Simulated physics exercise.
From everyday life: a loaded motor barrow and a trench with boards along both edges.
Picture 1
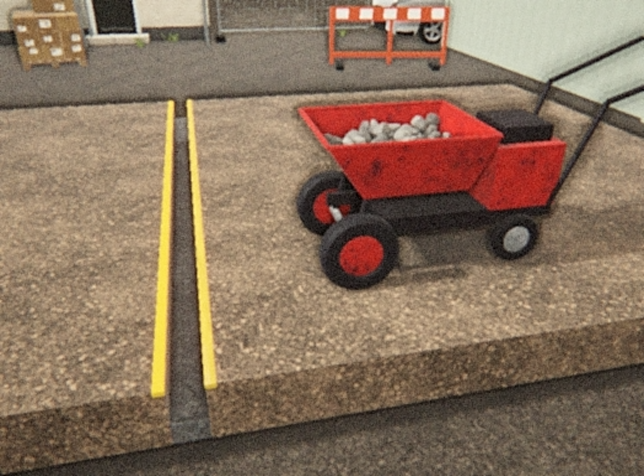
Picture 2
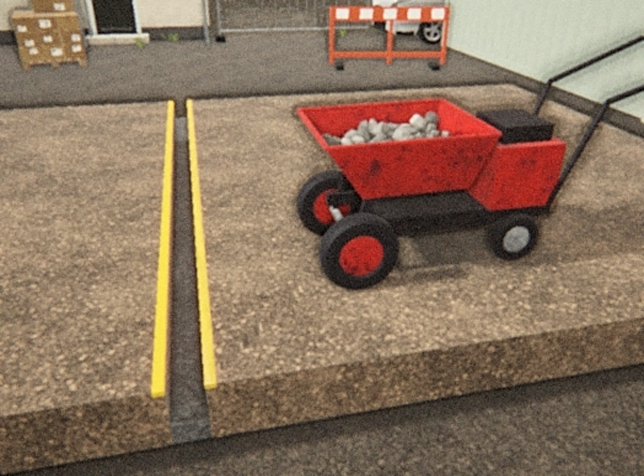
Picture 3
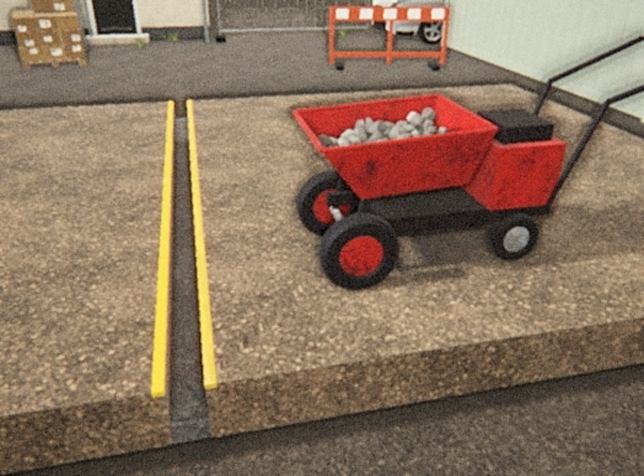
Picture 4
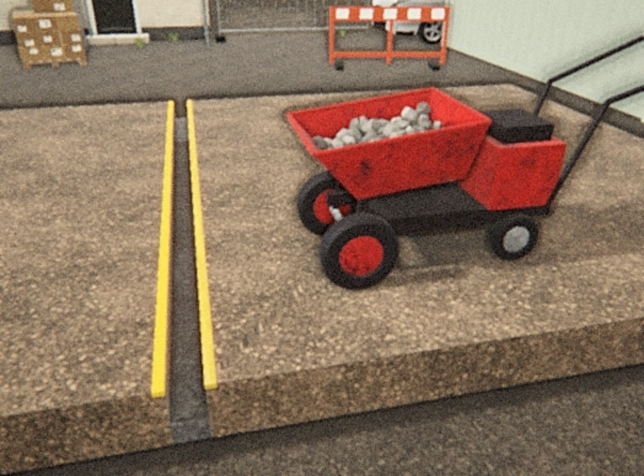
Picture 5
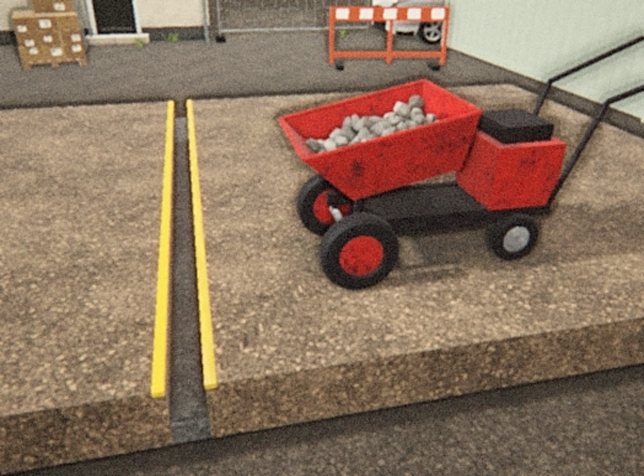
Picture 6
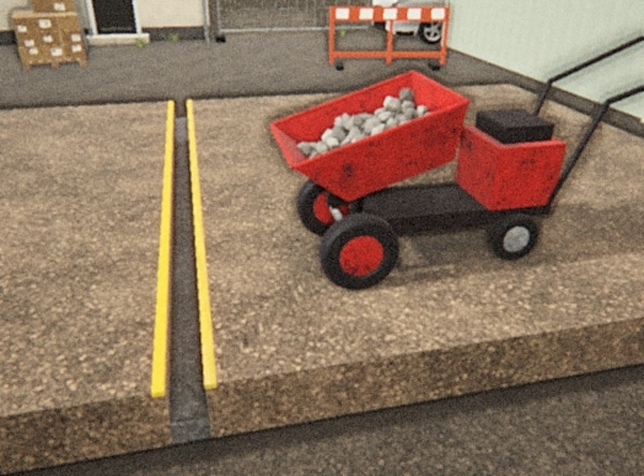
At the start, a red motor barrow loaded with grey broken stones stands still, its skip level, to the right of a narrow trench edged with yellow boards. The skip then tilts gradually, its back rising and its front lip lowering toward the left, while the stones stay inside and the wheels remain in place.
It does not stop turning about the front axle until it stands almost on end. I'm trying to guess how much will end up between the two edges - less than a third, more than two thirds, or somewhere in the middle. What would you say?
Watching it, what goes in is between one-third and two-thirds of the load.
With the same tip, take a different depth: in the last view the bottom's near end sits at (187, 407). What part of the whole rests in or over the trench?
40 %.
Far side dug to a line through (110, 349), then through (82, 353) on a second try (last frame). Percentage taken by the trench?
The first try comes to close to 60 per cent, the next to 60 per cent.
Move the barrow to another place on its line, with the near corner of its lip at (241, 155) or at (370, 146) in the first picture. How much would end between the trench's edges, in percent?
First try: Around 0 %; second try: Around 20 %.
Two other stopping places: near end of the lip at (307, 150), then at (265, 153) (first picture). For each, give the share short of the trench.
Roughly 20 percent first, then roughly 0 percent.
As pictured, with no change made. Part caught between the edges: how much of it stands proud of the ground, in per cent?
20 in a hundred.
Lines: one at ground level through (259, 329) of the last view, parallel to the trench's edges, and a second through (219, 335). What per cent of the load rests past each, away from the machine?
Result, first then second: 80 %, 60 %.
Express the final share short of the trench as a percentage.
Roughly 30 percent of the pieces, I think.
Just after the last frame, skip tipped steeply; every one in the skip.
A moment on, skip tipped right over; the larger part in the skip; about a tenth short of the trench; just a few in or heaped over the trench; just a few falling.
Further on, skip tipped right over; roughly a quarter in the skip; roughly a third short of the trench; roughly a third in or heaped over the trench; just a few beyond it.
When it is over, skip tipped right over; roughly a quarter in the skip; roughly a third short of the trench; roughly half in or heaped over the trench; just a few beyond it.
